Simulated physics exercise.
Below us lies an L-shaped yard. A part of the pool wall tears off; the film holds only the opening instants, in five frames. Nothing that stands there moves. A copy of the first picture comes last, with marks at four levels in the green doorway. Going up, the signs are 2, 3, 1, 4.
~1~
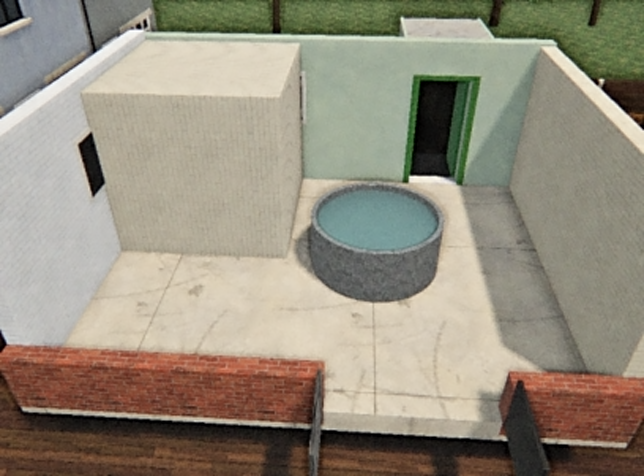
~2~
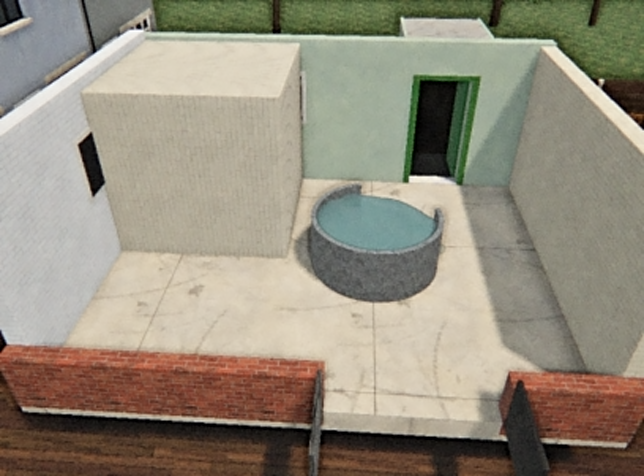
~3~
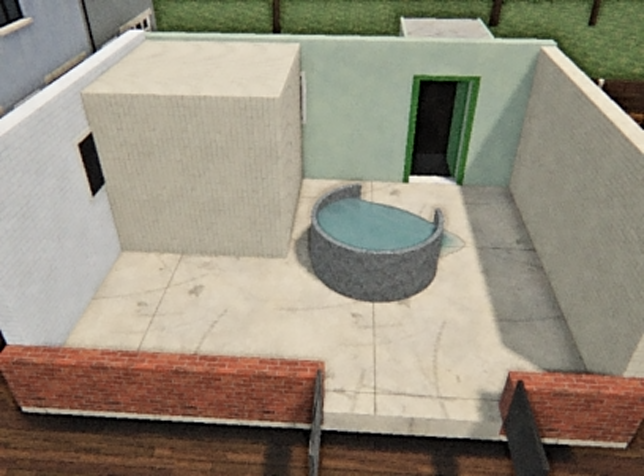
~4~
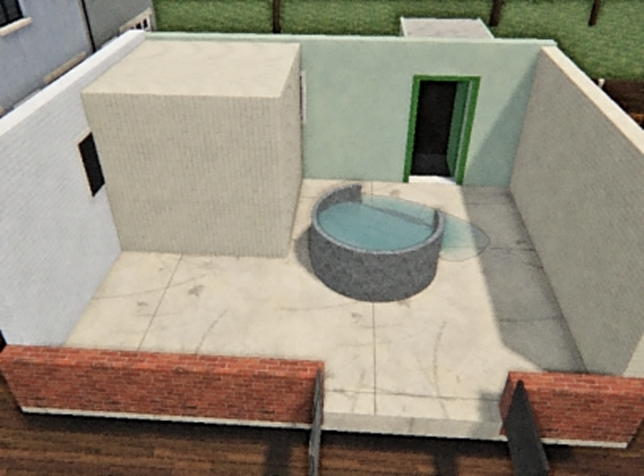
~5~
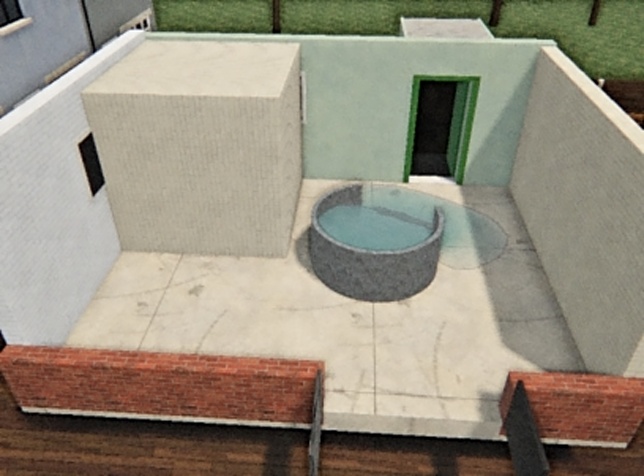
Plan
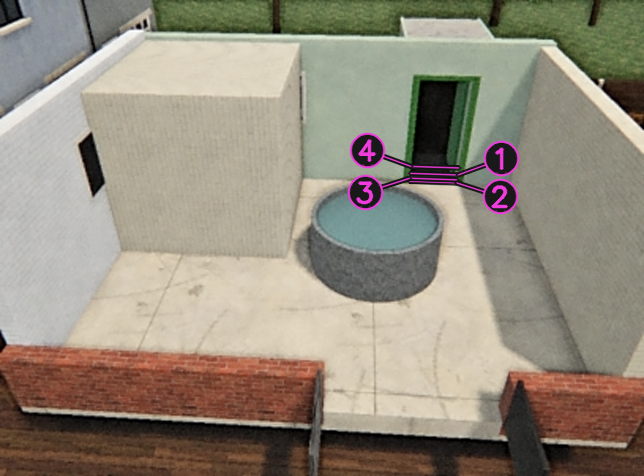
The round stone pool opens at the back and water spreads across the yard floor.
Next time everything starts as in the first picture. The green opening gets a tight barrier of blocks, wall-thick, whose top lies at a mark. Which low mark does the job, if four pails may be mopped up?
That is height 4.
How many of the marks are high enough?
One.
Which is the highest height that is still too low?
Here it is height 1.
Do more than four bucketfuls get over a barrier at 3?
Yes, that goes wrong.
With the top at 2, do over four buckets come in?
Yes, that goes wrong.
In magenta, 1 at (434, 174); 2 at (433, 182); 3 at (433, 179); 4 at (435, 167); from the bottom up 2, 3, 1, 4.
With 1, about 11 bucketfuls get in.
With 2, dozens of bucketfuls pour in.
With 3, dozens of bucketfuls pour in.
With 4, a bucket or two gets in.
